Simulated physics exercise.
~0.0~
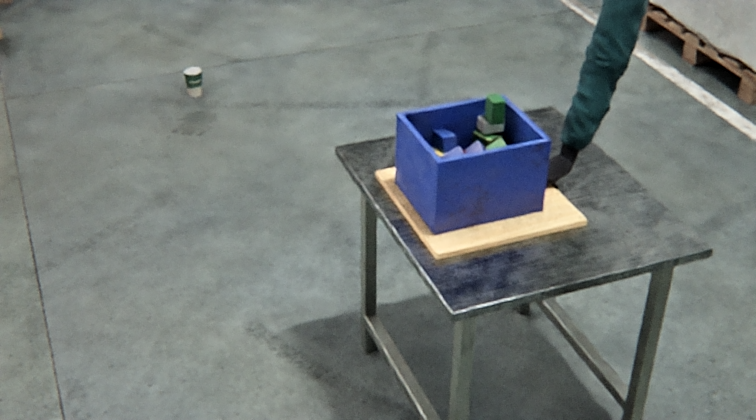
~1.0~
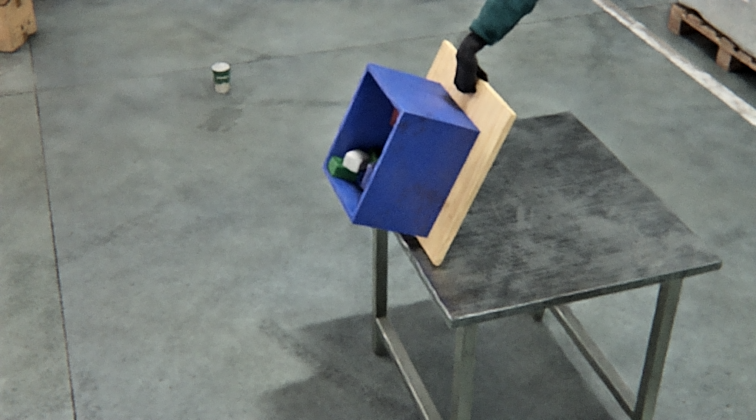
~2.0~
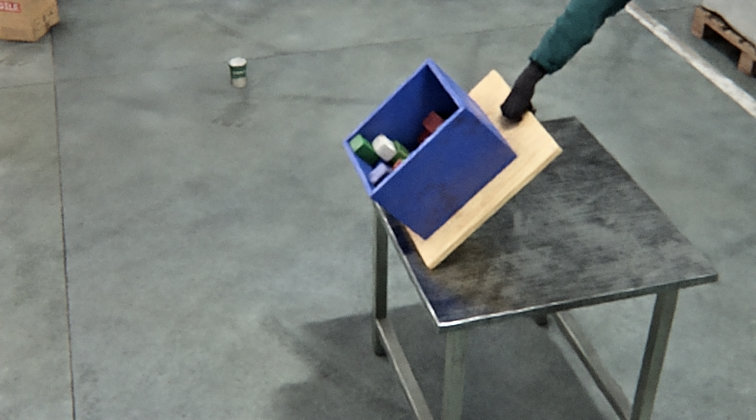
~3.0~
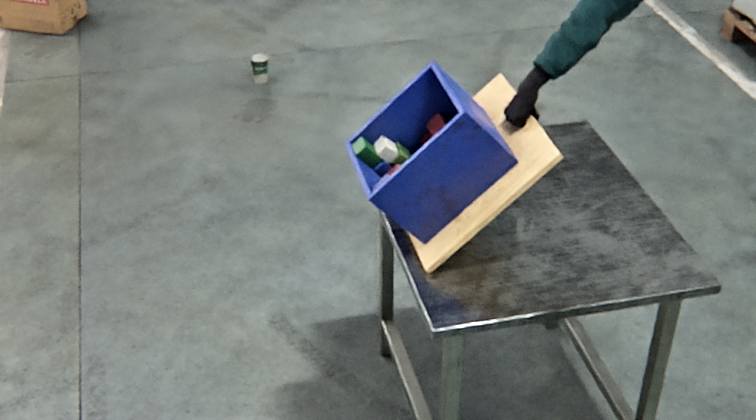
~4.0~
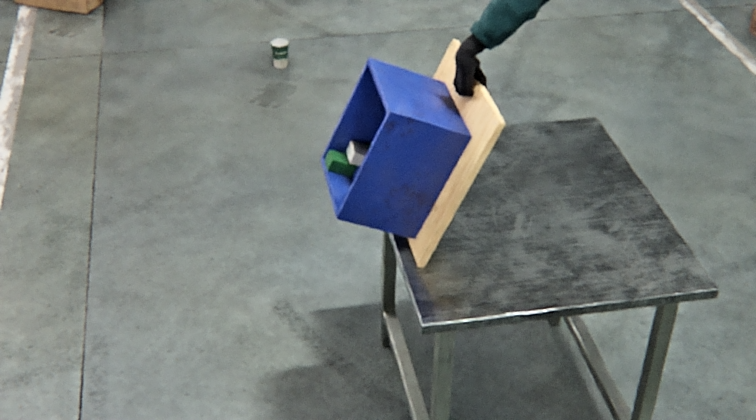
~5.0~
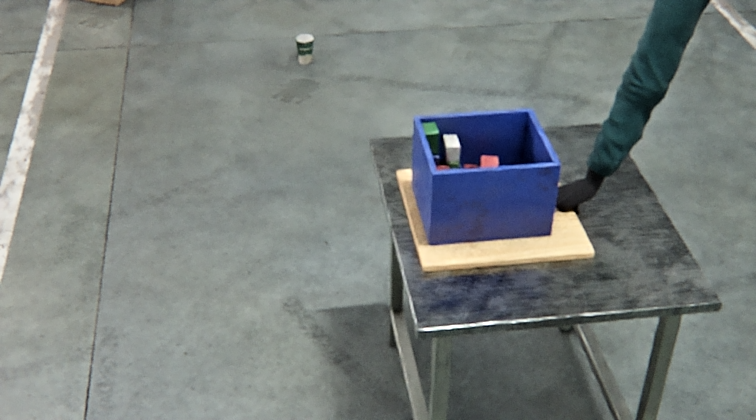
Blue tub of blocks tilting steeply left on a hand-lifted board, easing partway back, tipping again, then resting flat, still loaded.
